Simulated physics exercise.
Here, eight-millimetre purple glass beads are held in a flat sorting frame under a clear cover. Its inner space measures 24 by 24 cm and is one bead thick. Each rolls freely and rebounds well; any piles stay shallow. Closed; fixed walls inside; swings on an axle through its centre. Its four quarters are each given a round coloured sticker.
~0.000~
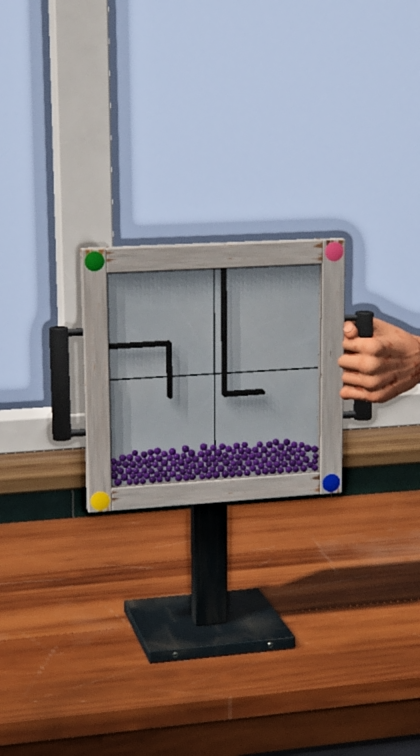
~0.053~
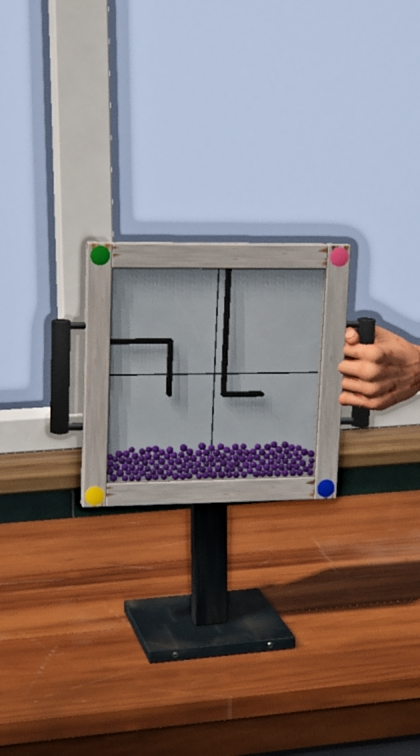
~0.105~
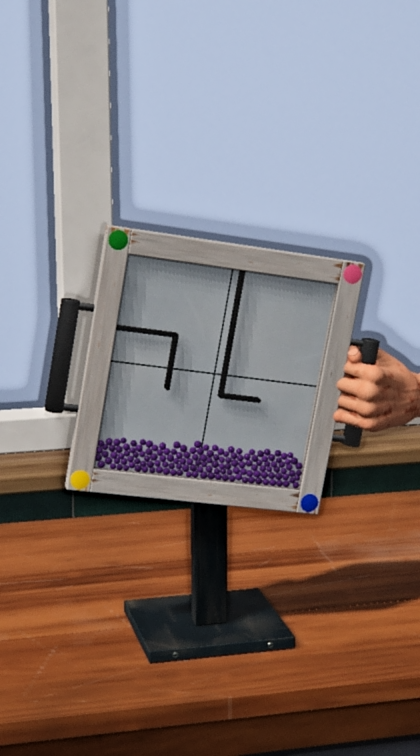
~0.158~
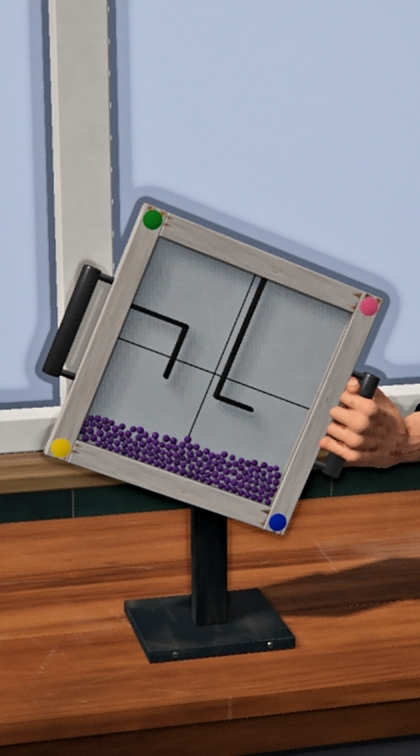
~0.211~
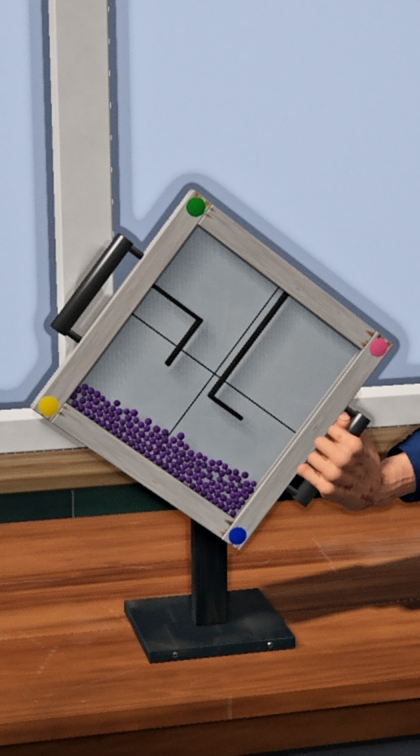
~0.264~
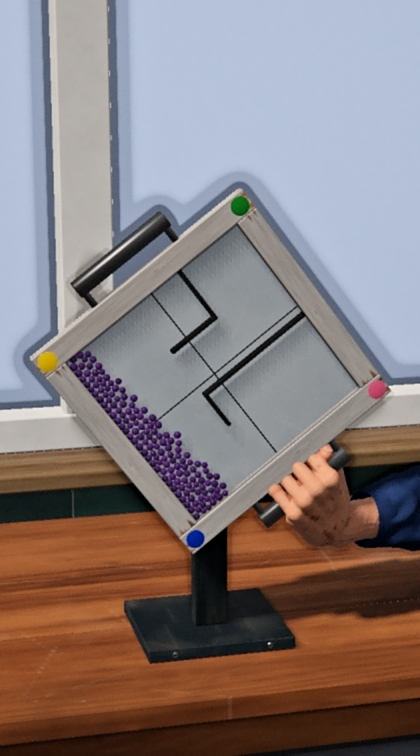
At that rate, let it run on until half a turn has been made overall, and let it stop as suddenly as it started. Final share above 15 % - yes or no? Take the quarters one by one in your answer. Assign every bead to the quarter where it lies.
Blue: No; pink: Yes; green: No; yellow: No.
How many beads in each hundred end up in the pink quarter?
95 %.
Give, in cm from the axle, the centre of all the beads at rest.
Roughly 6 cm to the left of the axle and 8 cm beneath it.
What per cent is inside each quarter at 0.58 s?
Blue quarter: 55; pink quarter: 45; green quarter: 0; yellow quarter: 0.
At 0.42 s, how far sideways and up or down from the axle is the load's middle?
Roughly 9 cm to the left of the axle and 4 cm beneath it.
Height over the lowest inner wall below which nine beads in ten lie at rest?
Height: Approx. 8 cm.
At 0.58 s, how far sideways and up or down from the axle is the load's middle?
Some 7 cm left, 5 cm below.
By 0.42 s it has turned 97°, the beads' middle is 9 cm left of and 4 cm below the axle; by quarter, blue 80 %, yellow 20 %.
By 0.79 s it has turned 180°, the beads' middle is 7 cm left of and 7 cm below the axle; by quarter, blue 5 %, pink 95 %.
At rest by 2.1 s, blue 0 %, pink 95 %, green 0 %, yellow 0 %.
